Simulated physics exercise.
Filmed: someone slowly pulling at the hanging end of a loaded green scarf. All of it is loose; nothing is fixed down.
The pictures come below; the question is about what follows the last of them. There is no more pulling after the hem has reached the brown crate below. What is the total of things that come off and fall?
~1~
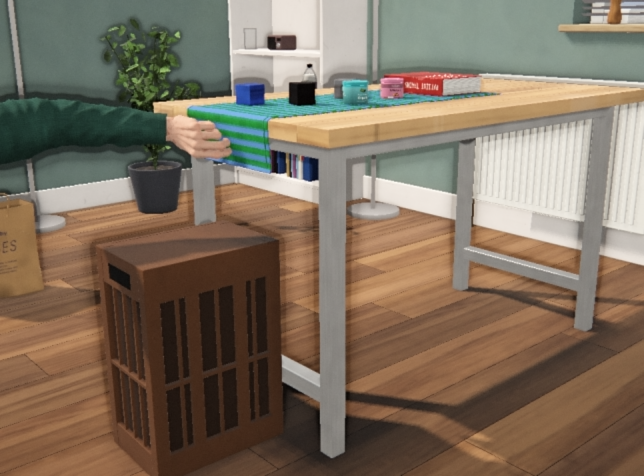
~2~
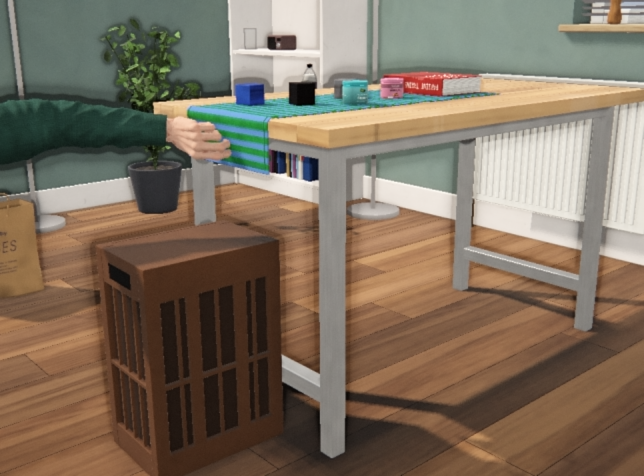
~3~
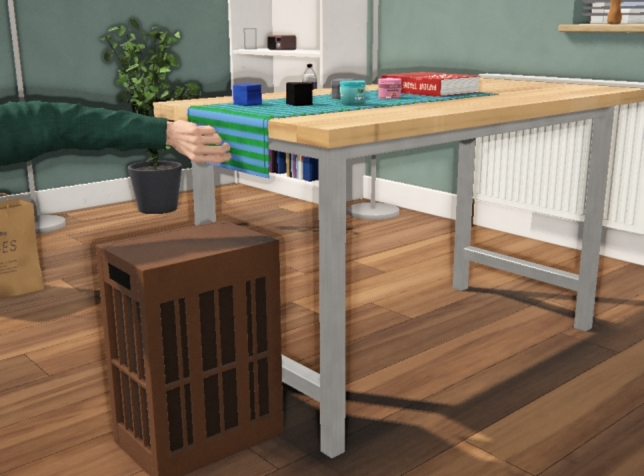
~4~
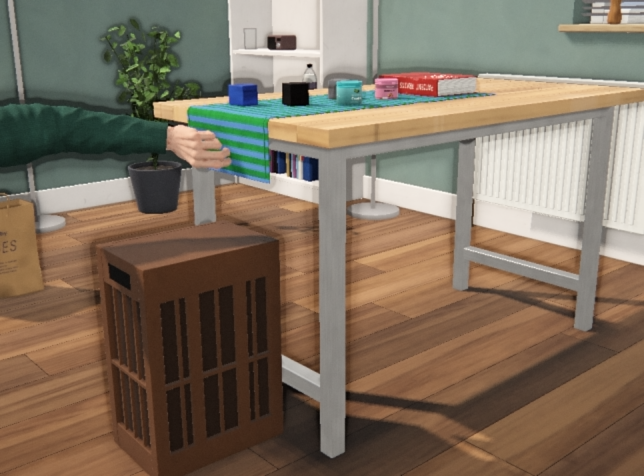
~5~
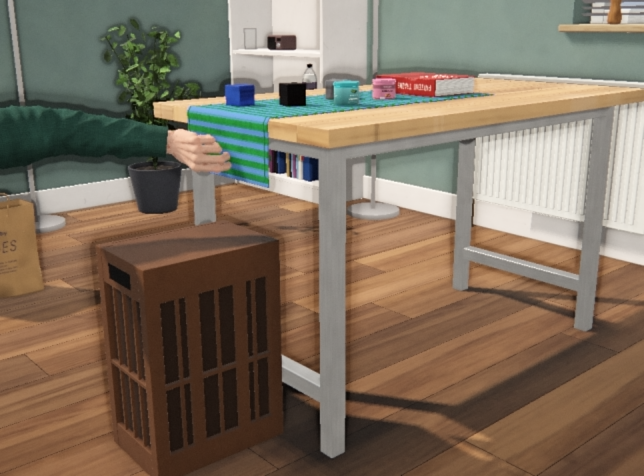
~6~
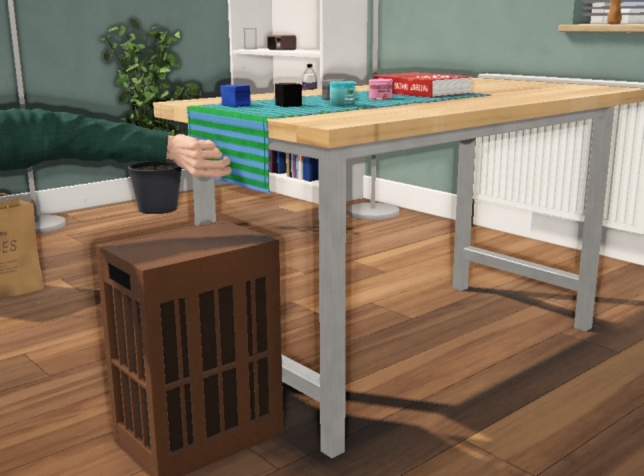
The total is one.
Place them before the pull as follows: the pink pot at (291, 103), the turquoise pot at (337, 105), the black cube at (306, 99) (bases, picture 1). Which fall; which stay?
Of the three, the pink pot stays aboard, the turquoise pot stays aboard, the black cube stays aboard.
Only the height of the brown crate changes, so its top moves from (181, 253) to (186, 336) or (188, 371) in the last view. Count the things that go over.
Over the edge: 3, then 4.
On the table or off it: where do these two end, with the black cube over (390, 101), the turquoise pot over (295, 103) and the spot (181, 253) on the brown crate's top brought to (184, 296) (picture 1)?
Looks like the black cube hangs in there, and the turquoise pot ends up down.
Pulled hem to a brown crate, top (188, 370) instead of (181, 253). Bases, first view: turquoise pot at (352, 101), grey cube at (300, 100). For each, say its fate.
As for the turquoise pot, it leaves the top; as for the grey cube, it leaves the top.
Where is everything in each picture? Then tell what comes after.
In the first picture, hem (270, 173); blue cube (250, 84); black cube (302, 82); turquoise pot (356, 81); grey cube (346, 79); pink pot (392, 79); top of the crate (181, 253).
In the second picture, hem (269, 175); blue cube (250, 84).
In the third picture, hem (269, 178); black cube (299, 83).
In the fourth picture, hem (270, 183); turquoise pot (350, 82); top of the crate (181, 253).
In the fifth picture, hem (269, 188); grey cube (337, 80).
In the sixth picture, hem (269, 193); blue cube (235, 85); black cube (288, 83); turquoise pot (343, 82); grey cube (334, 80); pink pot (381, 80).
Early on, hem on the crate; blue cube gone.
Finally, hem on the crate; blue cube gone. It carries off one.
